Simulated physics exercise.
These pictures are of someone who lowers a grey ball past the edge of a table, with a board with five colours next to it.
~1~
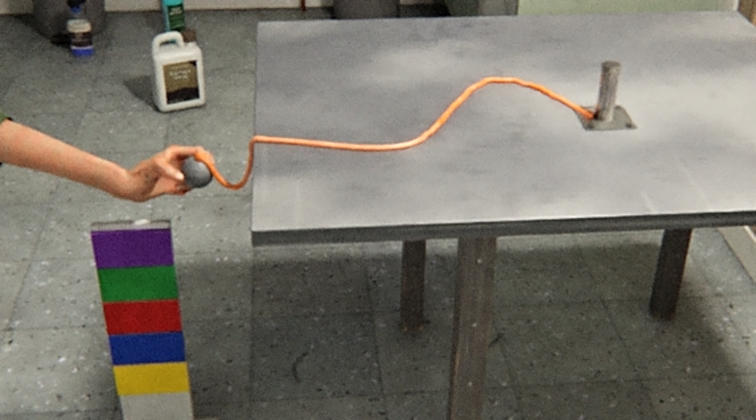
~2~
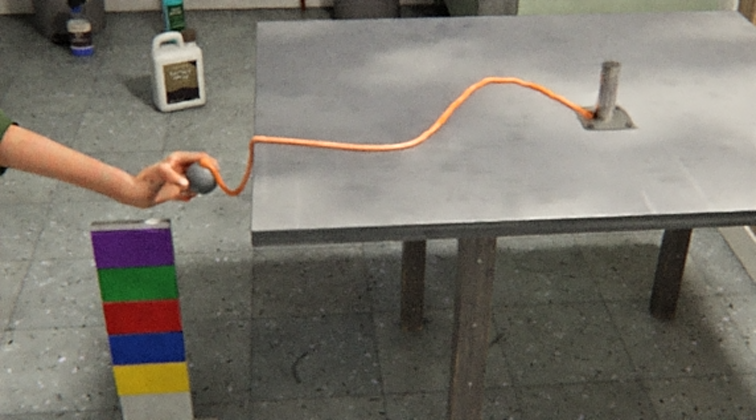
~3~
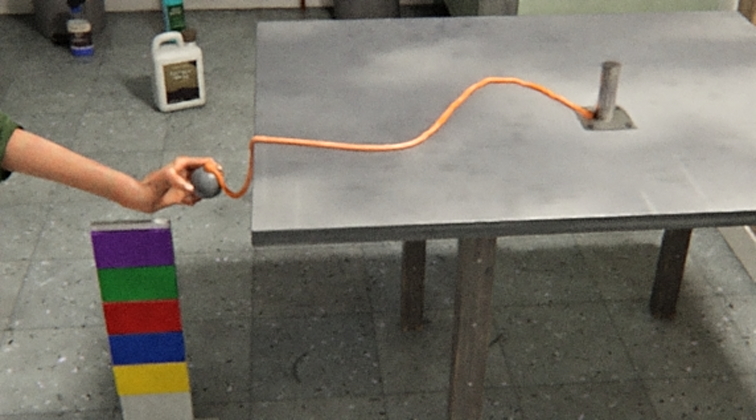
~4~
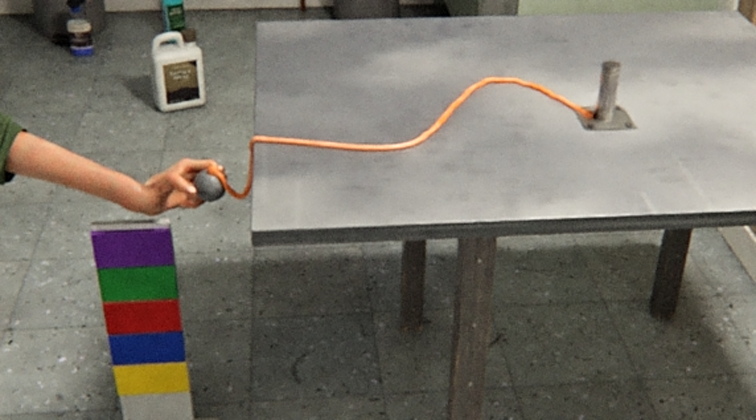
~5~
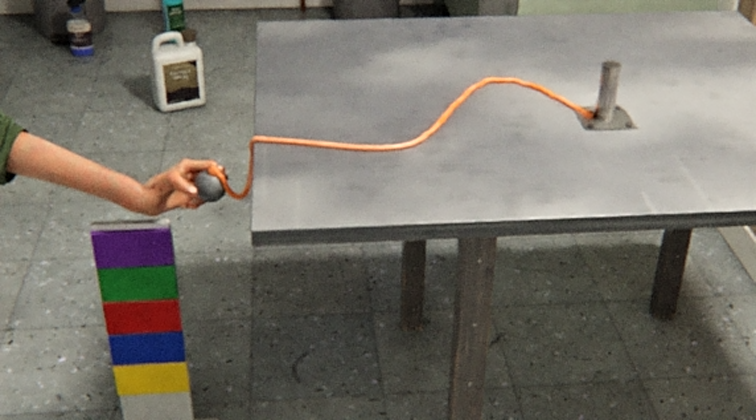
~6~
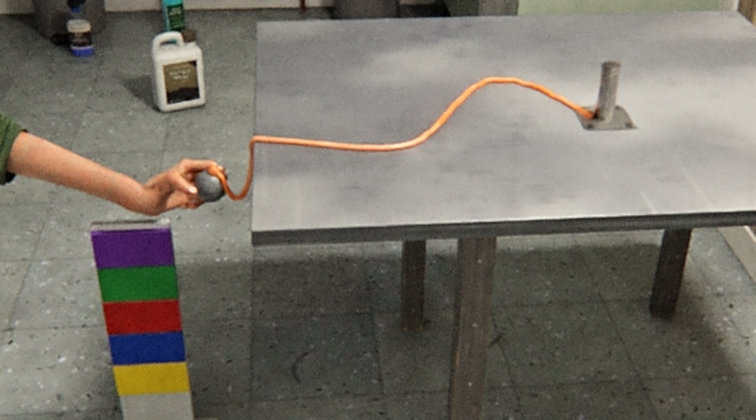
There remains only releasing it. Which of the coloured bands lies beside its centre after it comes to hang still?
The blue band lies beside it.
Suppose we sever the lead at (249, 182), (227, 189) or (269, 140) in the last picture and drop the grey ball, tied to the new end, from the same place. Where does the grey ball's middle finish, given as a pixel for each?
In order, it comes to rest around (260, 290), (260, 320) and (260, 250).
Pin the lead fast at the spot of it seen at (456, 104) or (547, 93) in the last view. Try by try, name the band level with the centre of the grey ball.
Taking the two tries in turn, you'd get green and then red.
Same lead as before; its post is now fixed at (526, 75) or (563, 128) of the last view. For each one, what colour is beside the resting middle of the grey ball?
Answer, in order: Yellow, yellow.
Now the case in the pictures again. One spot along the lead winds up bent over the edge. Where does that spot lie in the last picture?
That would be the bit at (386, 148).
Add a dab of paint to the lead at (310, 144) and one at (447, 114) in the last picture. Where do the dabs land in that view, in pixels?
In that view they reach (261, 184) and (353, 115).
A little later, ball near (280, 310); level with red.
Next, ball near (260, 327); level with blue.
When it is over, ball near (267, 328); level with blue. The lead holds its middle at blue.
